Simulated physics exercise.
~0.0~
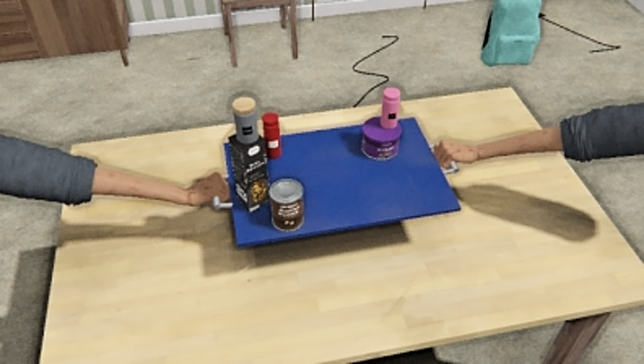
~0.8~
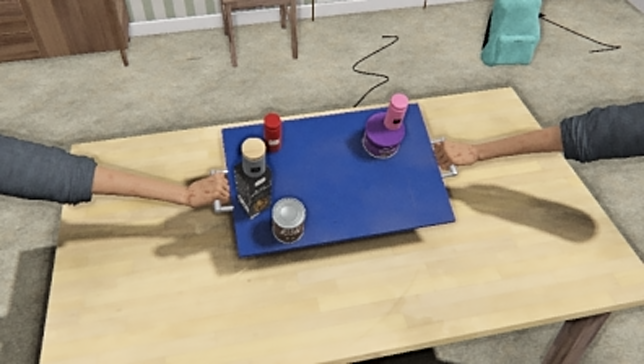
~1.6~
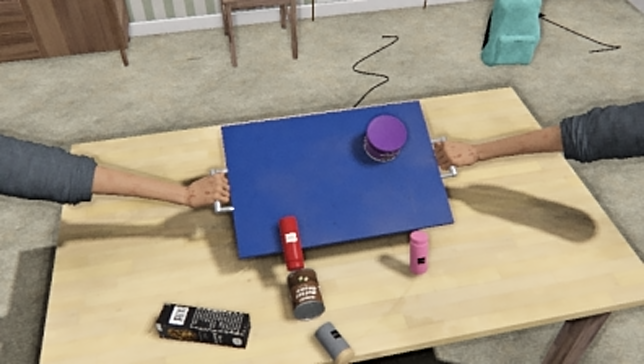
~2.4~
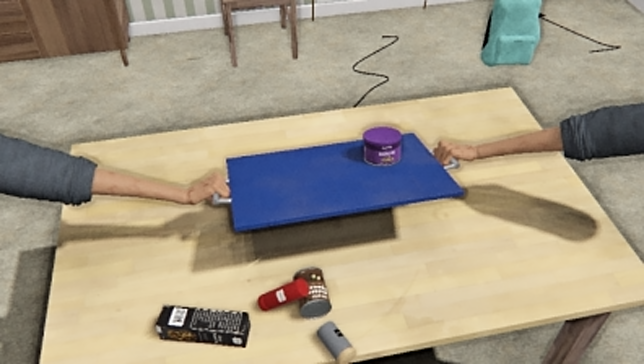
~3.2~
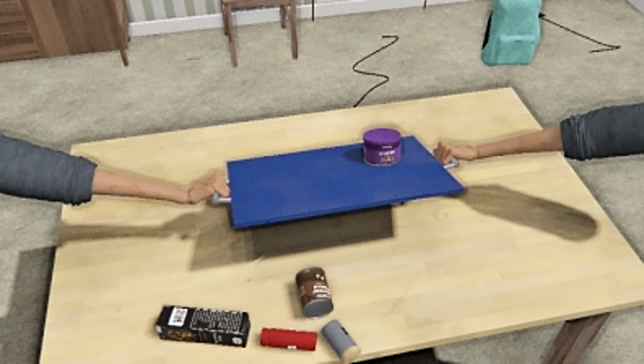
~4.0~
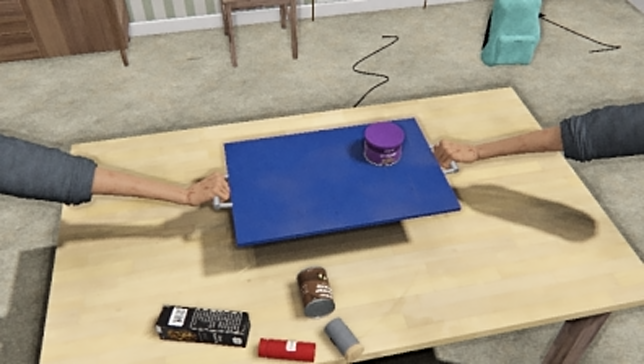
At first, two hands hold a rimless blue tray above a wooden table, with a brown tin, a grey shaker, a pink shaker, a black carton, a purple tub and a red shaker standing on it. The tray's near edge dips, and everything but the tub starts to lean. The tin, carton and three shakers then leave the near side, while the tub stays put. The hands level the tray and tip its far edge down as the red shaker topples onto the table. Finally the tray comes back, the tub still upright on it, the tin, carton, grey and red shakers lying below.
